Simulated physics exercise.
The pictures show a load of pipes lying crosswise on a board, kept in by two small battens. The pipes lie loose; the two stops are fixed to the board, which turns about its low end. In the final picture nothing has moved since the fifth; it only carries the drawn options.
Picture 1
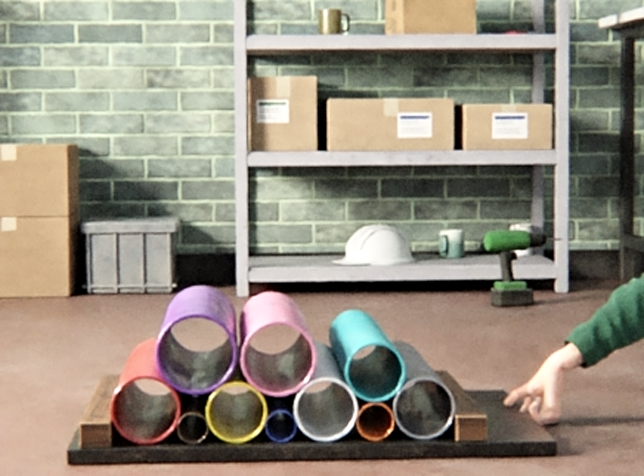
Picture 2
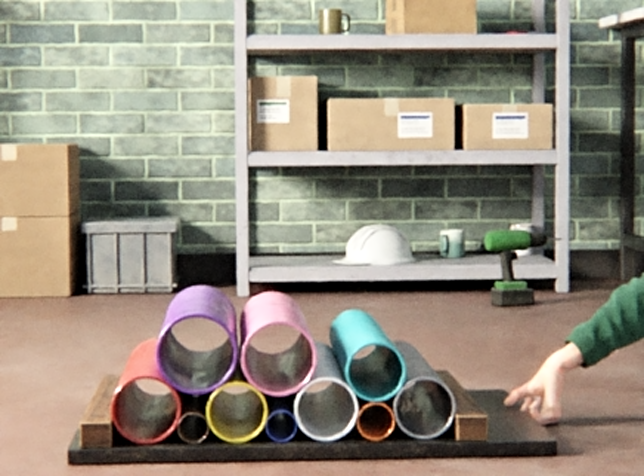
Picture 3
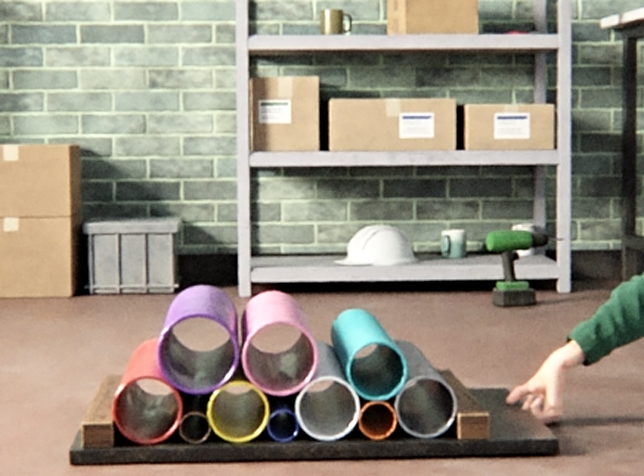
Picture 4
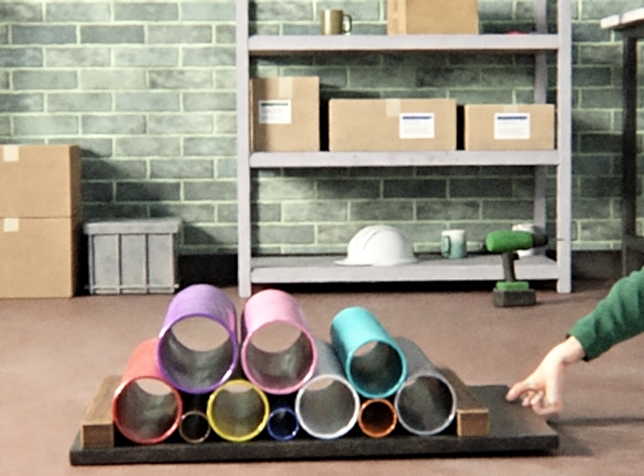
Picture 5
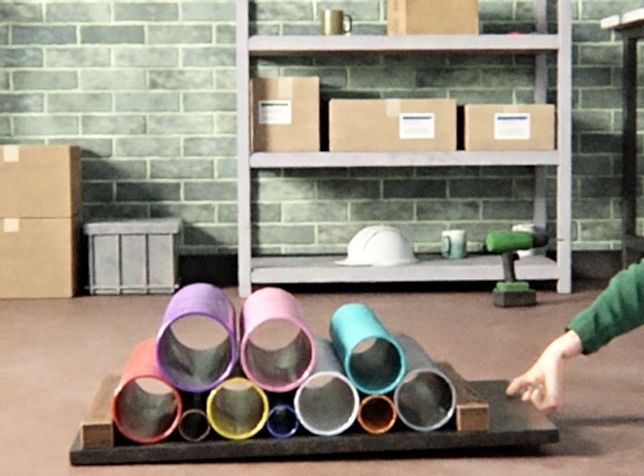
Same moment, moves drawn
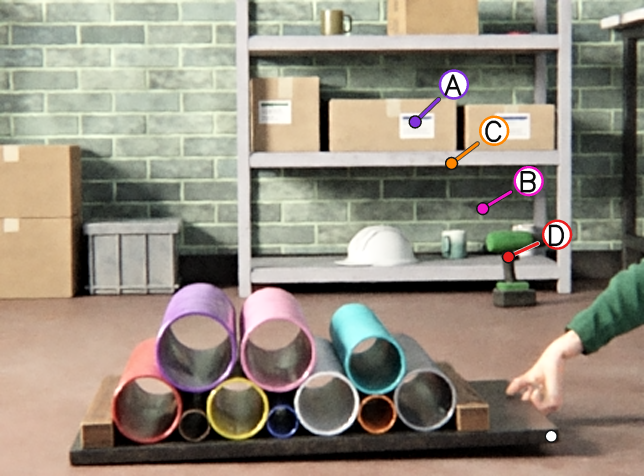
Almost nothing moves as a hand in a green sleeve stays beside the right end of a dark board, its fingers shifting only slightly, while the camera holds still. Seen from the front at a low height, the room has a green brick wall, cardboard boxes, and grey shelves holding a white helmet. Between wooden battens lie red, yellow, grey and smaller pipes, with purple, pink and turquoise ones resting on top.
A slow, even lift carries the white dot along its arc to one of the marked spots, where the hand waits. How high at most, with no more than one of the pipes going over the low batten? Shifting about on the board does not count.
No higher than C.
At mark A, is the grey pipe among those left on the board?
The grey pipe: Yes.
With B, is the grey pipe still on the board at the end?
Yes, with B.
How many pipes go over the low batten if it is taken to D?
With D, none.
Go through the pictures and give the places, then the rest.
Grey pipe (424, 408); purple pipe (196, 354), in the first picture.
Purple pipe (197, 354); turquoise pipe (376, 372), in the second picture.
Board (309, 411); grey pipe (426, 407); blue pipe (283, 426), in the third picture.
Board (309, 409); red pipe (147, 409); brown pipe (195, 427), in the fourth picture.
Board (308, 407); red pipe (146, 409); brown pipe (195, 425), in the fifth picture.
On the marked copy, A at (415, 122); B at (483, 209); C at (451, 163); D at (509, 257); the white dot at (551, 436).
With C. Early on, board at 20°.
Further on, board at 37°.
At the end, board at 37°, none over the low batten.
As for the rest, A two over the low batten (purple, pink); B none over the low batten; D none over the low batten.
